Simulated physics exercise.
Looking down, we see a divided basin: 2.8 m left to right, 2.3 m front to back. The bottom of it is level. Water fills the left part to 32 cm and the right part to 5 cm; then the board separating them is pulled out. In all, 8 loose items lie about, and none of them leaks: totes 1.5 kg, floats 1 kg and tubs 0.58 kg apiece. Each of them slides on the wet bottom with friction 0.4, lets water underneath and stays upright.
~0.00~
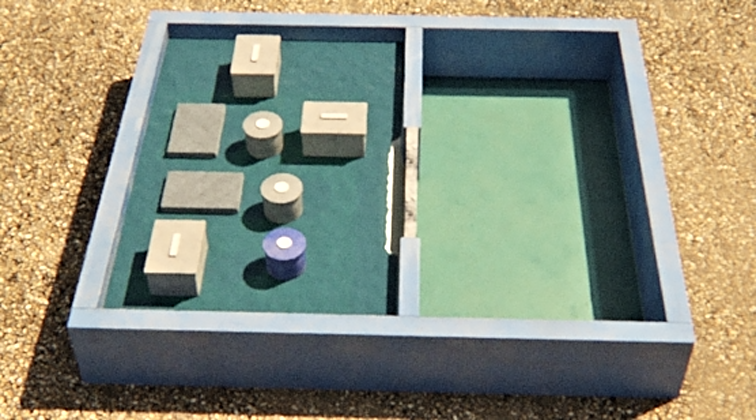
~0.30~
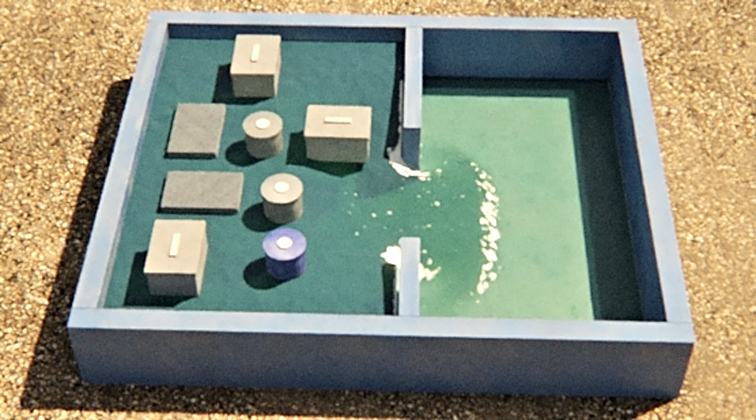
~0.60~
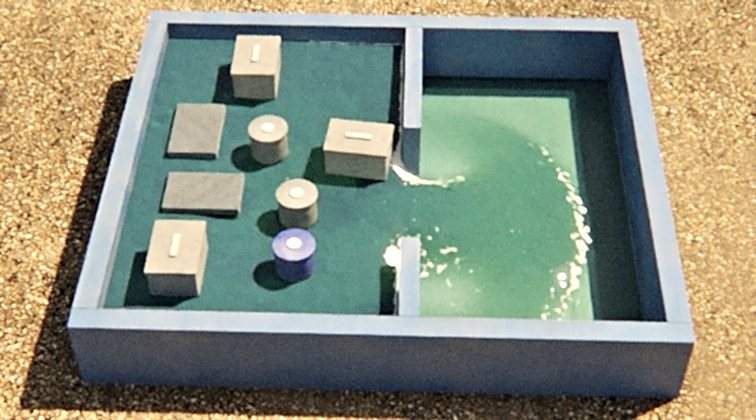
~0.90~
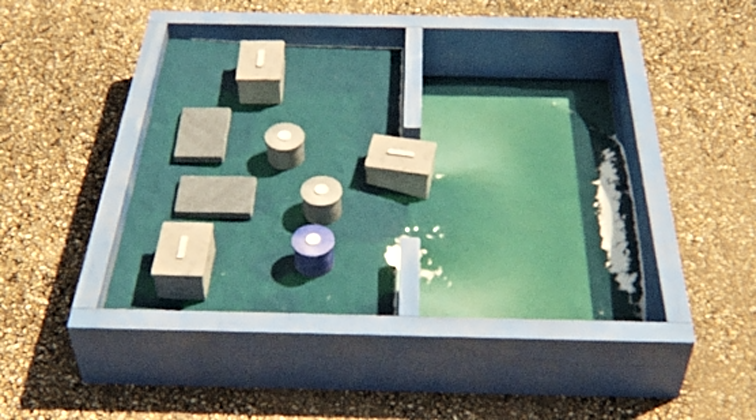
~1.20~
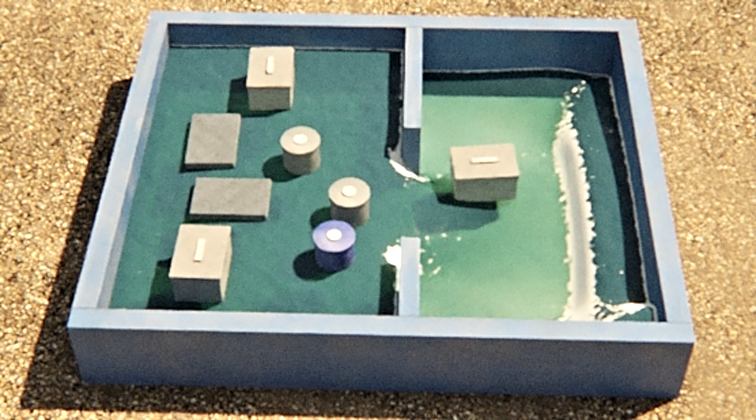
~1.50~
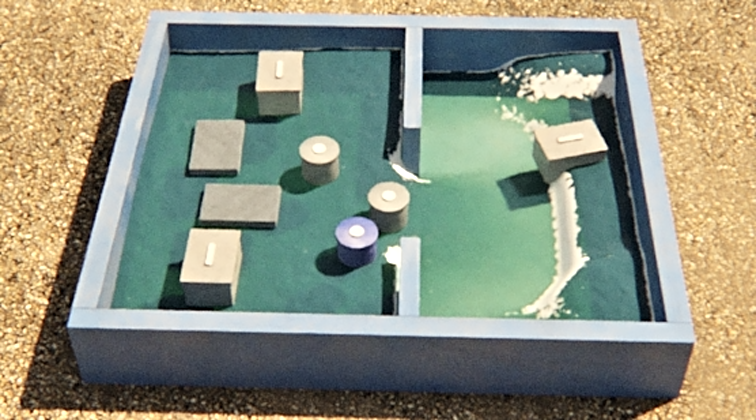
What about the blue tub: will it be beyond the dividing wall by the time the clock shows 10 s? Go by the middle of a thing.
Looks like it ends up beyond the divider.
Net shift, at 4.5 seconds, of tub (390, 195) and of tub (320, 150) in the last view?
Net displacement, in order: 120 cm; 200 cm.
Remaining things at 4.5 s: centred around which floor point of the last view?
Close to pixel (397, 237).
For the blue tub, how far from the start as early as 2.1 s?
Displacement near 80 cm.
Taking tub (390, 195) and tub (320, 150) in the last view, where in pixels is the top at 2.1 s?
First one near (541, 216), second near (357, 170).
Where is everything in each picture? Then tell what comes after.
The blue tub at (284, 244), afloat; 32 cm deep round most things; 0 of 8 have shifted, in the first picture.
The blue tub at (285, 244) floats; about 1240 L in view; 0 of 8 have shifted, in the second picture.
The blue tub at (294, 245) floats, 5 cm from its start; 30 cm deep round most things; 3 of 8 have shifted, in the third picture.
The blue tub at (313, 240) floats, 16 cm from its start; 28 cm deep round most things; 5 of 8 have shifted, in the fourth picture.
The blue tub at (334, 236), afloat, 27 cm from its start; 27 cm deep round most things; 8 of 8 have shifted, in the fifth picture.
The blue tub at (357, 232), afloat, 39 cm from its start; about 1240 L in view; 8 of 8 have shifted, in the sixth picture.
After 2.1 s the blue tub is near (442, 217), 0.9 m from its start, afloat; 3 of 8 are over the mark; 8 afloat.
After 4.5 s the blue tub is near (541, 230), 1.4 m from its start, afloat; 4 of 8 are over the mark; 8 afloat.
After 7.0 s the blue tub is near (581, 248), 1.5 m from its start, afloat; 4 of 8 are over the mark; 8 afloat.
After 10.0 s the blue tub is near (475, 241), 1.0 m from its start, afloat; 4 of 8 are over the mark; 8 afloat.
